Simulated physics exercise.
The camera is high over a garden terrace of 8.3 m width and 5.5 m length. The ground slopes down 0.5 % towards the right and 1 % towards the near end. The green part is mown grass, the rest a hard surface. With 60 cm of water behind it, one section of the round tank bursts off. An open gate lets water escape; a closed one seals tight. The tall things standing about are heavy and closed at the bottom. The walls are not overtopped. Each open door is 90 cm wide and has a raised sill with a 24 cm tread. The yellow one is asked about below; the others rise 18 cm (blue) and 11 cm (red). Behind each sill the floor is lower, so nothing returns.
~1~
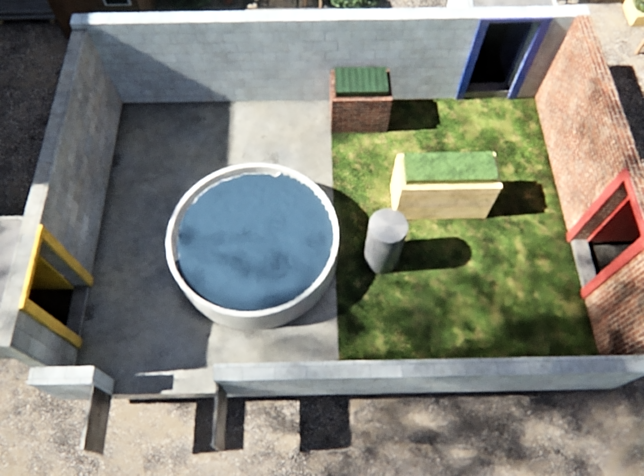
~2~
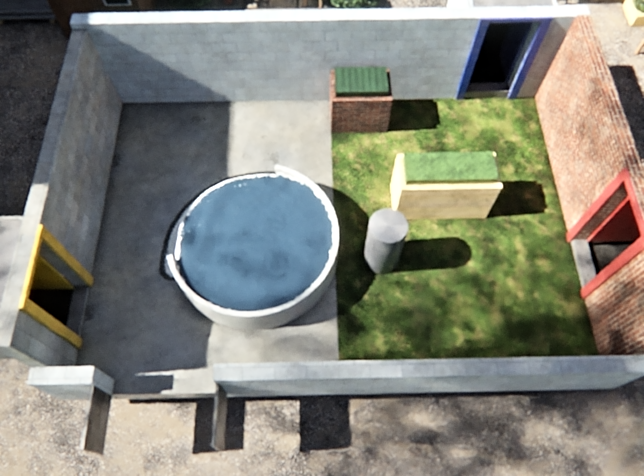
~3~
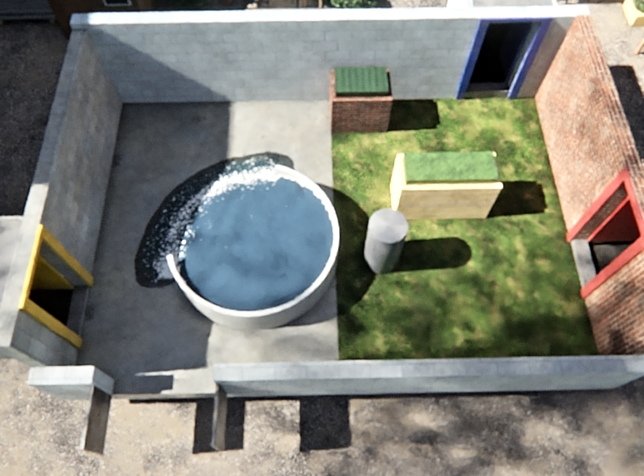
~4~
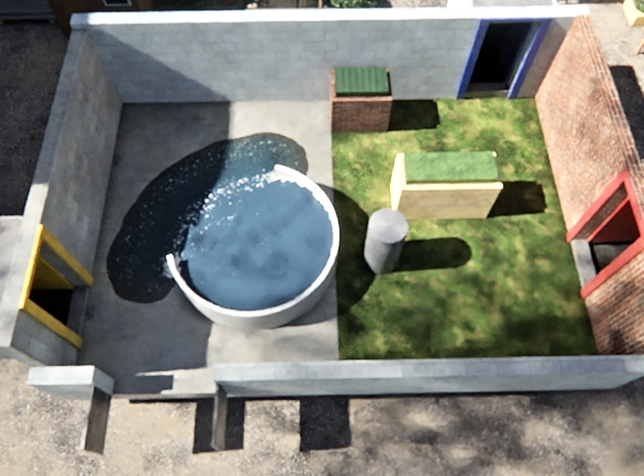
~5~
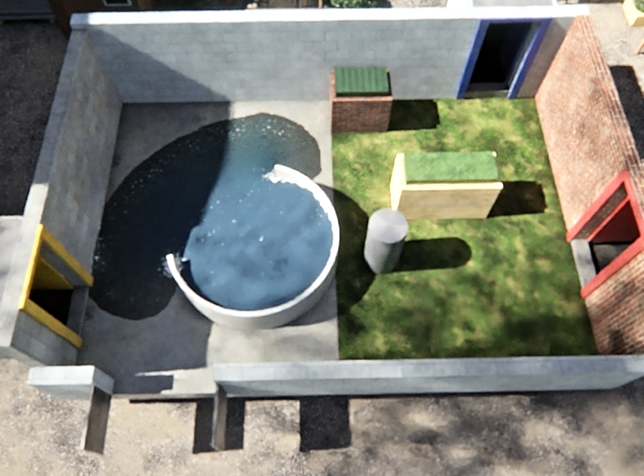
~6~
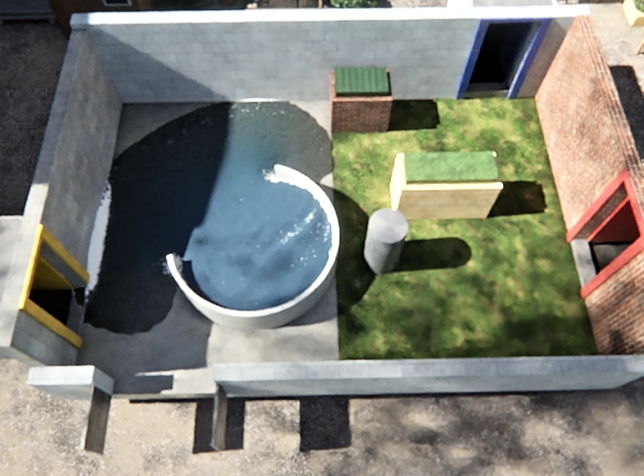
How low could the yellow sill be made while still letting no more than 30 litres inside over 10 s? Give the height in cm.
It would have to be roughly 8 cm high.
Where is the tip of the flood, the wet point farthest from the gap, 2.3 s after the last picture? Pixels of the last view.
Near (429, 102).
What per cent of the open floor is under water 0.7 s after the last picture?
Some 30 per cent of it.
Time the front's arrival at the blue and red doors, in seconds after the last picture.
Arrival: Blue 5.0 s, red 9.0 s.
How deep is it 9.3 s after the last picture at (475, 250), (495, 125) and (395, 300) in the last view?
Roughly 3, 6 and 5 cm, in turn.
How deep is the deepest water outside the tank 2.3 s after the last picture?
About 36 cm.
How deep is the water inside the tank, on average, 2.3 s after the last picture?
About 16 cm.
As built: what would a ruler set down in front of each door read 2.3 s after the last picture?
In cm: Blue 0, yellow 7, red 0.
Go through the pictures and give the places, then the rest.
In the first frame, still water, 60 cm deep, in the round tank at (253, 236); the yellow door at (59, 290) is dry.
In the second frame, the gap is on the far side, the front 0.3 m out at a hidden place; the back of the round tank holds 60 cm.
In the third frame, the gap is on the far side, the front 0.7 m out at (272, 156); the back of the round tank holds 60 cm.
In the fourth frame, the front is at (266, 136), 1.2 m from the gap on the far side; 4.5 m2 of floor is wet, 60 cm left at the back.
In the fifth frame, the gap is on the far side, the front 1.6 m out at (264, 116); the back of the round tank holds 60 cm.
In the sixth frame, the gap is on the far side, the front 2.0 m out at (237, 102); the back of the round tank holds 59 cm; water is at the yellow door at (59, 290).
Then, 0.7 s after the last picture water covers 30 % of the floor, deepest (40 cm) near (123, 106); 11 cm at the yellow door, 10 litres in over its 5 cm sill.
Then, 2.3 s after the last picture water covers 40 % of the floor, deepest (36 cm) near (120, 121); 7 cm at the yellow door, 24 litres in over its 5 cm sill.
Then, 9.3 s after the last picture water covers 95 % of the floor, deepest (11 cm) near (74, 379); 8 cm at the yellow door, 87 litres in over its 5 cm sill.
At the yellow door as built, the water peaked near 12 cm, 5.3 s after the last picture.
Run again over the same 10 s with other heights there, 49 litres in over 7 cm, 14 litres over 10 cm. The limit of 30 litres is kept from about 8 cm up.
